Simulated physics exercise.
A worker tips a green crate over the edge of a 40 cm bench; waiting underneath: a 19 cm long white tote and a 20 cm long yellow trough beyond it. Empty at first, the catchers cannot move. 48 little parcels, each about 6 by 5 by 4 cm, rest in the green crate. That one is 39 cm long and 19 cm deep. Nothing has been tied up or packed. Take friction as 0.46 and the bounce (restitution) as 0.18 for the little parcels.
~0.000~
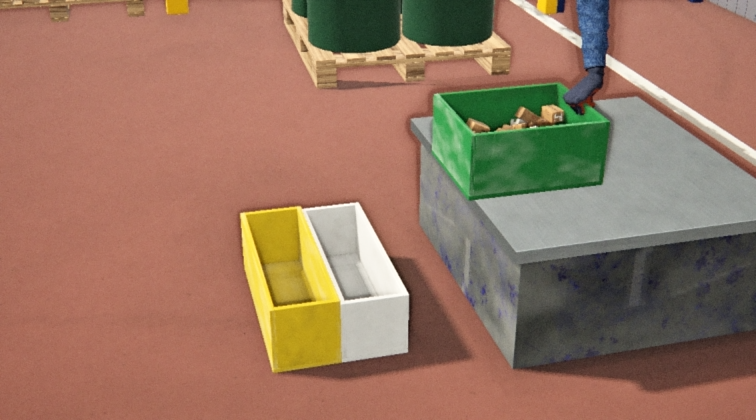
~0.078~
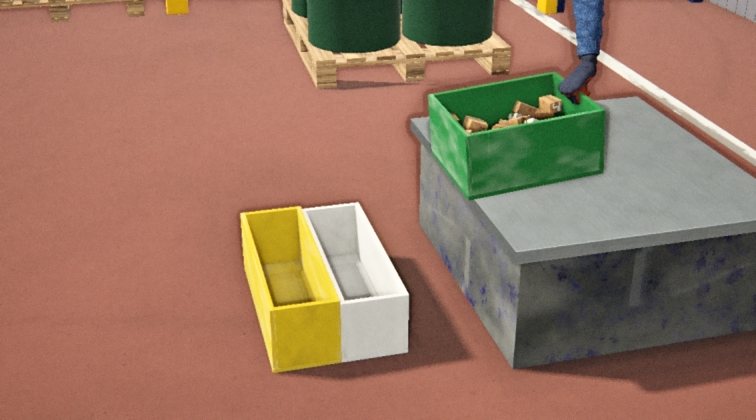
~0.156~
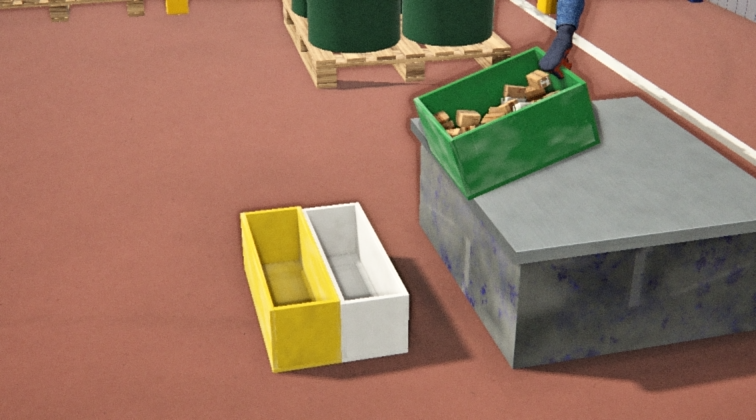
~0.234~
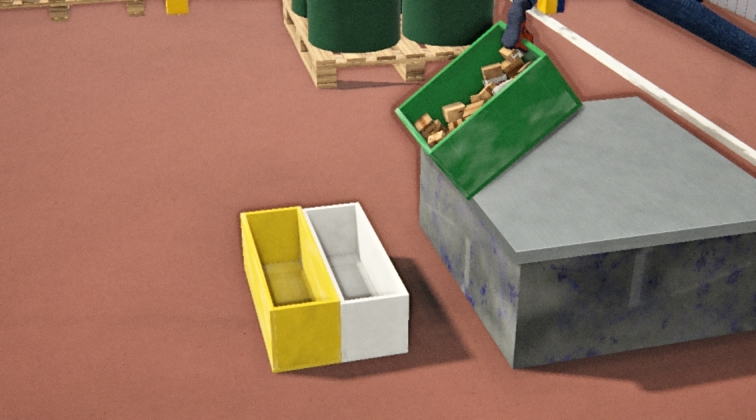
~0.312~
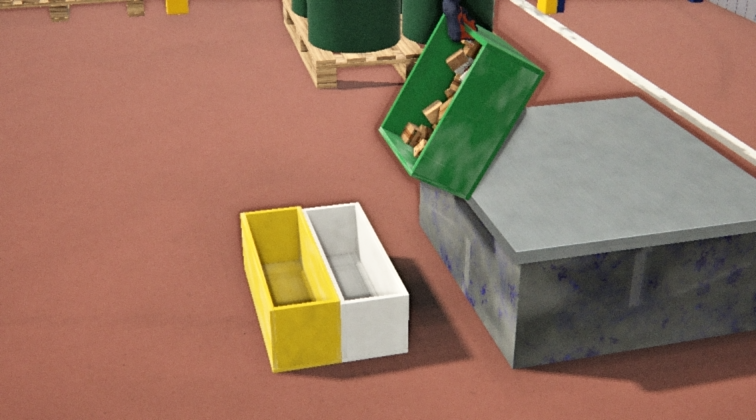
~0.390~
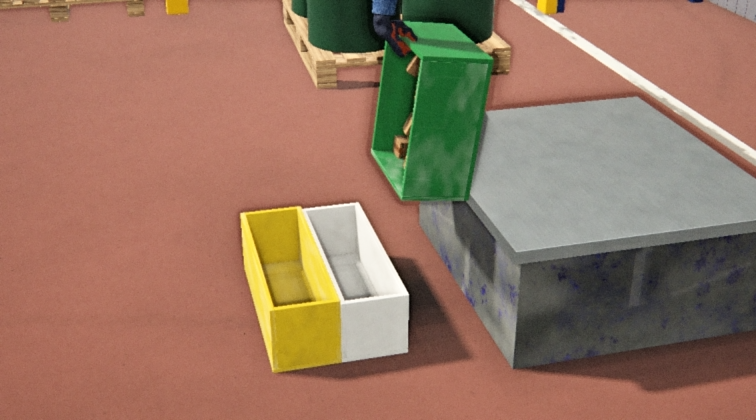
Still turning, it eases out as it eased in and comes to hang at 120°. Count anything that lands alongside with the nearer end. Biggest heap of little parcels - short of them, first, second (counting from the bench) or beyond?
Answer: First.
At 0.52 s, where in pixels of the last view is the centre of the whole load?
Around (387, 152).
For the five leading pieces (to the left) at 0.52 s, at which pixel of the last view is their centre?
Centre: About (350, 109) px.
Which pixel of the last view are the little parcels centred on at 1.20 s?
Roughly at pixel (335, 293).
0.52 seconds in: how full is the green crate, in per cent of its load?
Share still inside is roughly 95 %.
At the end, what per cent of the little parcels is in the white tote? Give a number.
That comes to around 60 per cent.
After 0.52 s, tilt 112°; 45 still in the green crate and 3 in the air.
After 0.68 s, tilt 120°; 12 still in the green crate, 8 in the white tote, 4 in the yellow trough and 24 in the air.
After 0.91 s, tilt 120°; 5 still in the green crate, 21 in the white tote, 8 in the yellow trough, 8 on the ground beyond the yellow trough and 6 in the air.
When it is over (at 1.20 s), 29 in the white tote, 8 in the yellow trough, 1 on the ground short of the white tote and 10 on the ground beyond the yellow trough.
